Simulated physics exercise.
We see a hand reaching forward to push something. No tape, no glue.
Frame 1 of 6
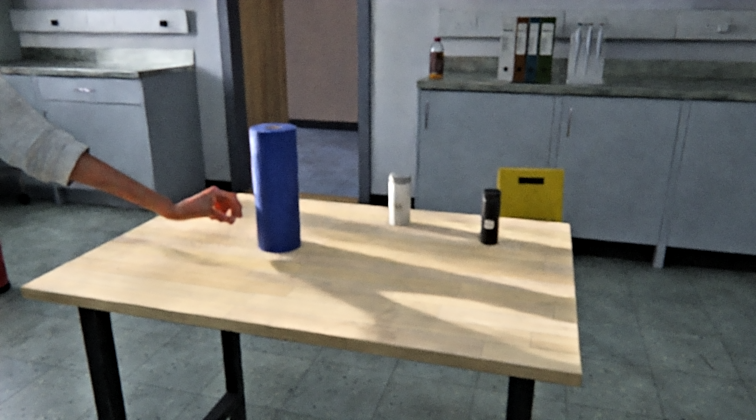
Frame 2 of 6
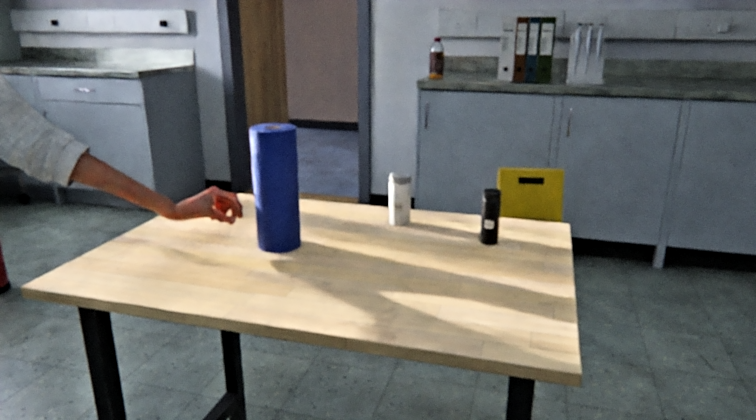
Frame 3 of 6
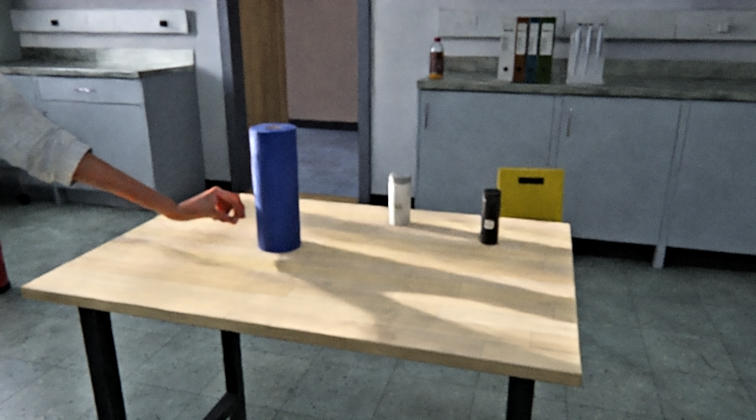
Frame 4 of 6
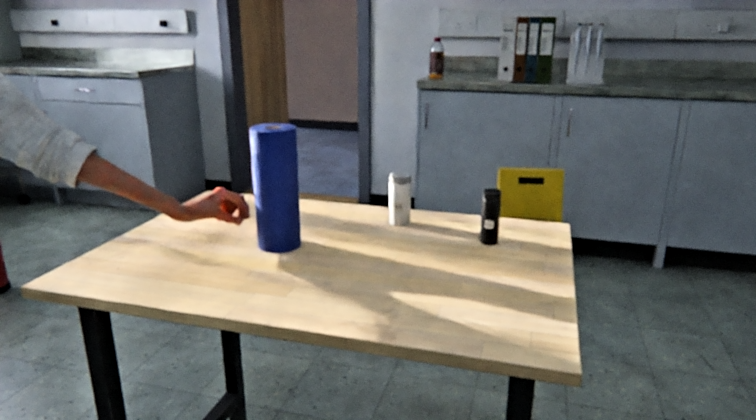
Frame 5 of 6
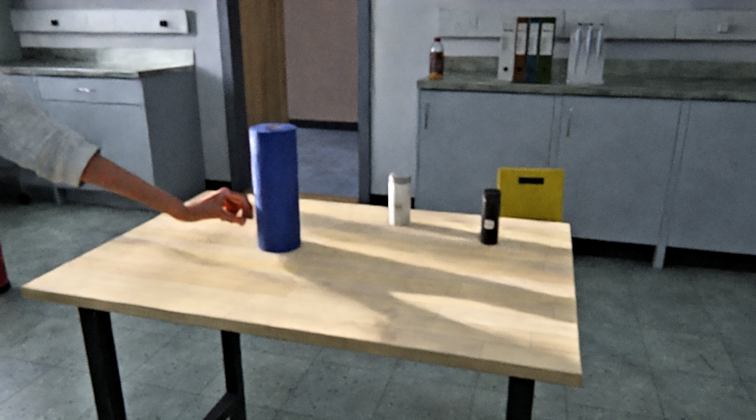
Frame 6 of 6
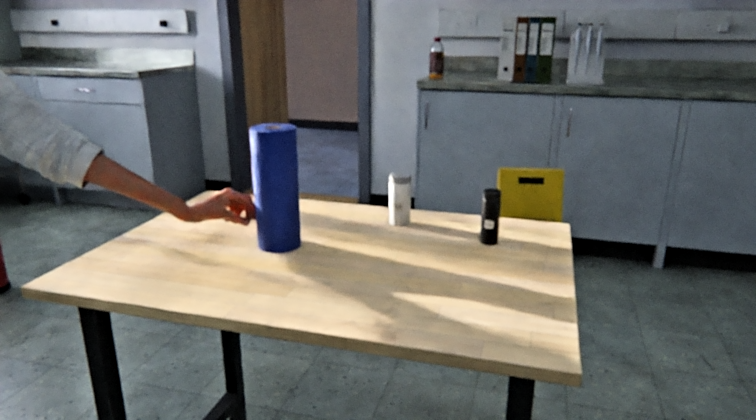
A hand extending from the left edges slightly rightward across a wooden table until its fingers are beside a tall blue roll, which stays still, as do the small white and black containers to its right.
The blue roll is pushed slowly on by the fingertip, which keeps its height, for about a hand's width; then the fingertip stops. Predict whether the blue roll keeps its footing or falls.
I expect it to stay steady.
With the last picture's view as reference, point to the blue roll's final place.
Roughly (330, 193).
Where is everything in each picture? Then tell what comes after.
Blue roll (277, 188), in the first picture.
Blue roll (277, 188), in the second picture.
Blue roll (277, 188), in the third picture.
Blue roll (277, 188), in the fourth picture.
Blue roll (277, 188), in the fifth picture.
Blue roll (277, 188), in the sixth picture.
Then, 0.30 s on from there, blue roll shifted a little near (286, 189).
Then, 0.60 s on from there, blue roll shifted a little near (301, 190).
Then, 0.90 s on from there, blue roll shifted about its own width near (316, 192).
Then, 1.20 s on from there, blue roll shifted about its own width near (329, 193).
In the end, moved from the start, blue roll. At the end, from the last picture's camera, blue roll near (329, 193).
